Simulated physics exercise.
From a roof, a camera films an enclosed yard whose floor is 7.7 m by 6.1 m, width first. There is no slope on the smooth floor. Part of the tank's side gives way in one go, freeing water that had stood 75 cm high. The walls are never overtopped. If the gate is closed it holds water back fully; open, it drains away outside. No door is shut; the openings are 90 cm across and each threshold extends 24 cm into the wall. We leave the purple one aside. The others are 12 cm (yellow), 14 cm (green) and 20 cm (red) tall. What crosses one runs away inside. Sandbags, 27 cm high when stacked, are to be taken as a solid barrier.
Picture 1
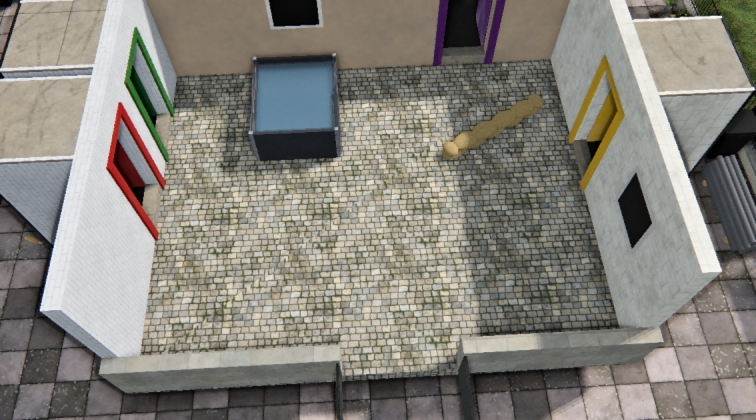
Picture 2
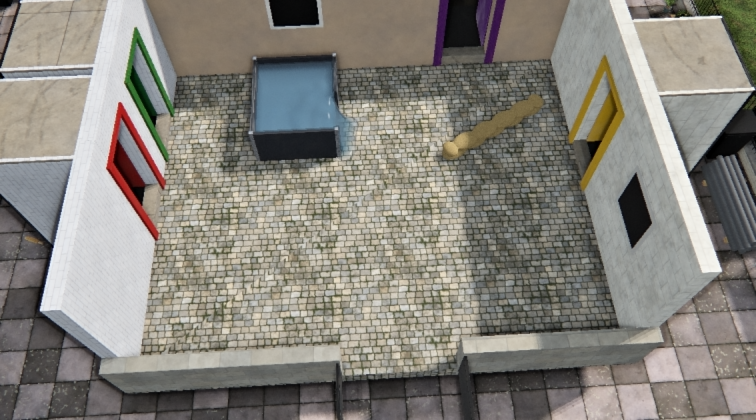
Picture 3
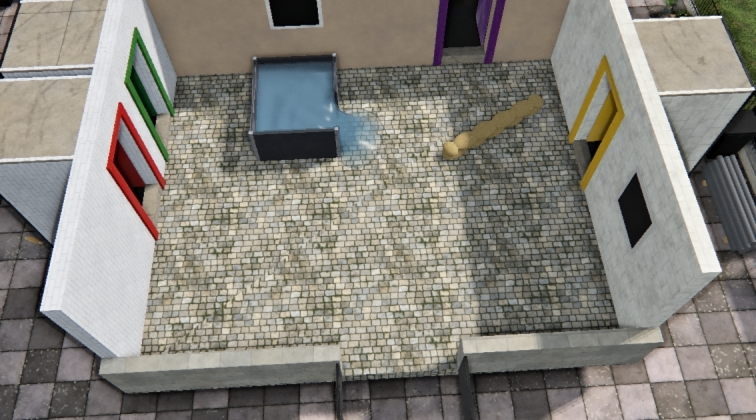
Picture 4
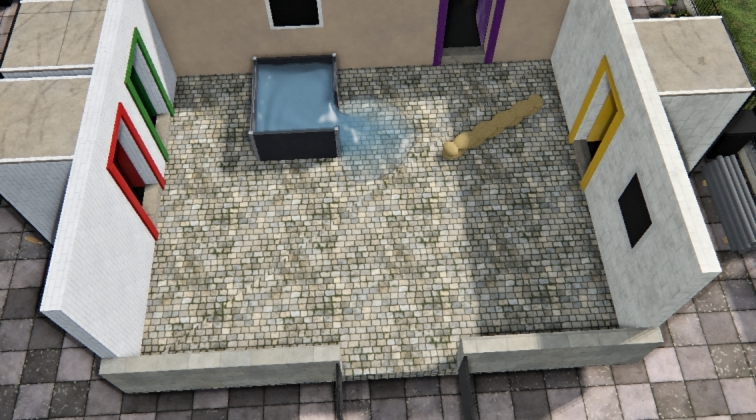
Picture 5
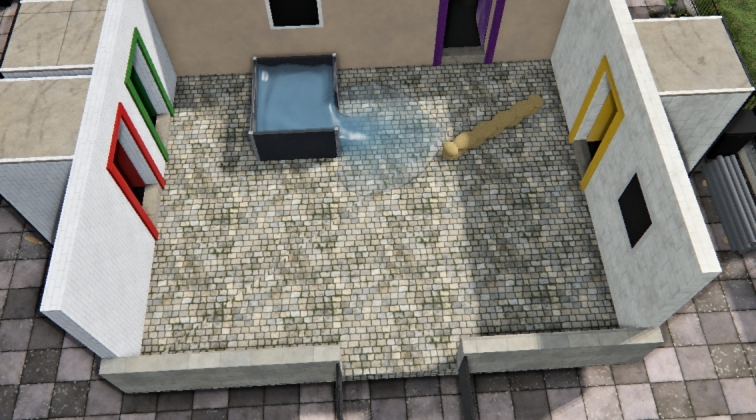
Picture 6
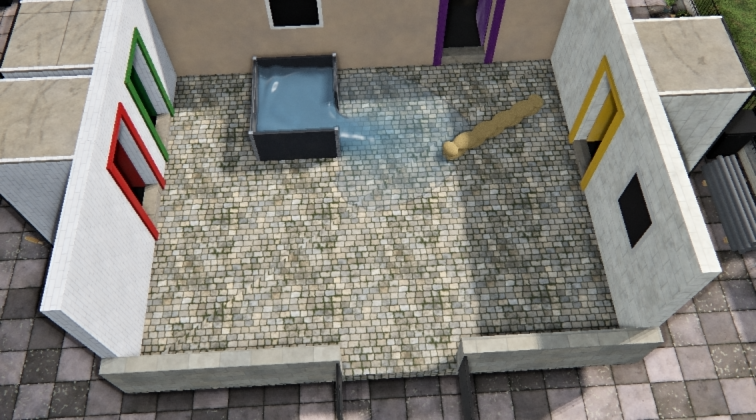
In a walled courtyard with green, red, yellow and purple doorways, water burst from the right side of a dark square tank and spread across the stone floor toward a tan, log-like barrier.
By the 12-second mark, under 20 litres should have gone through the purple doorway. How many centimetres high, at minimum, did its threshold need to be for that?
It needed to be about 8.5 cm high.
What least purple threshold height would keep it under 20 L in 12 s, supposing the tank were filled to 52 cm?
The step needs to be some 5.5 cm.
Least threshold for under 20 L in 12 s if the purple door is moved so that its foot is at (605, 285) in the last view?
It needs about 9.0 cm.
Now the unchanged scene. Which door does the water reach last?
I'd say the red door.
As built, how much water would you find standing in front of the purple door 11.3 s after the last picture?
A ruler would read roughly 4.5 cm.
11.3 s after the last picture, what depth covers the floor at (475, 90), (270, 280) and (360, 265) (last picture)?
I'd read roughly 4, 2 and 2 cm there.
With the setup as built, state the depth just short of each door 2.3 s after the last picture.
Centimetres: Yellow = 7, green = 0, red = 0, purple = 7.
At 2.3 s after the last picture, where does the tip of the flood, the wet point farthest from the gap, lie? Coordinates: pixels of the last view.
Near pixel (616, 344).
Then, 0.7 s after the last picture water covers 25 % of the floor, deepest (32 cm) near (348, 145); 8 cm at the purple door, 0 litres in over its 22 cm threshold.
Then, 2.3 s after the last picture water covers 40 % of the floor, deepest (30 cm) near (547, 71); 7 cm at the purple door, 0 litres in over its 22 cm threshold.
Then, 11.3 s after the last picture water covers 90 % of the floor, deepest (8 cm) near (562, 128); 5 cm at the purple door, 0 litres in over its 22 cm threshold.
At the purple door as built, the water peaked near 14 cm, 3.1 s after the last picture.
With a threshold of 7.5 cm, 32 litres would have come in within the 12 s; with 10 cm, 7 litres. So under 20 litres takes about 8.5 cm.
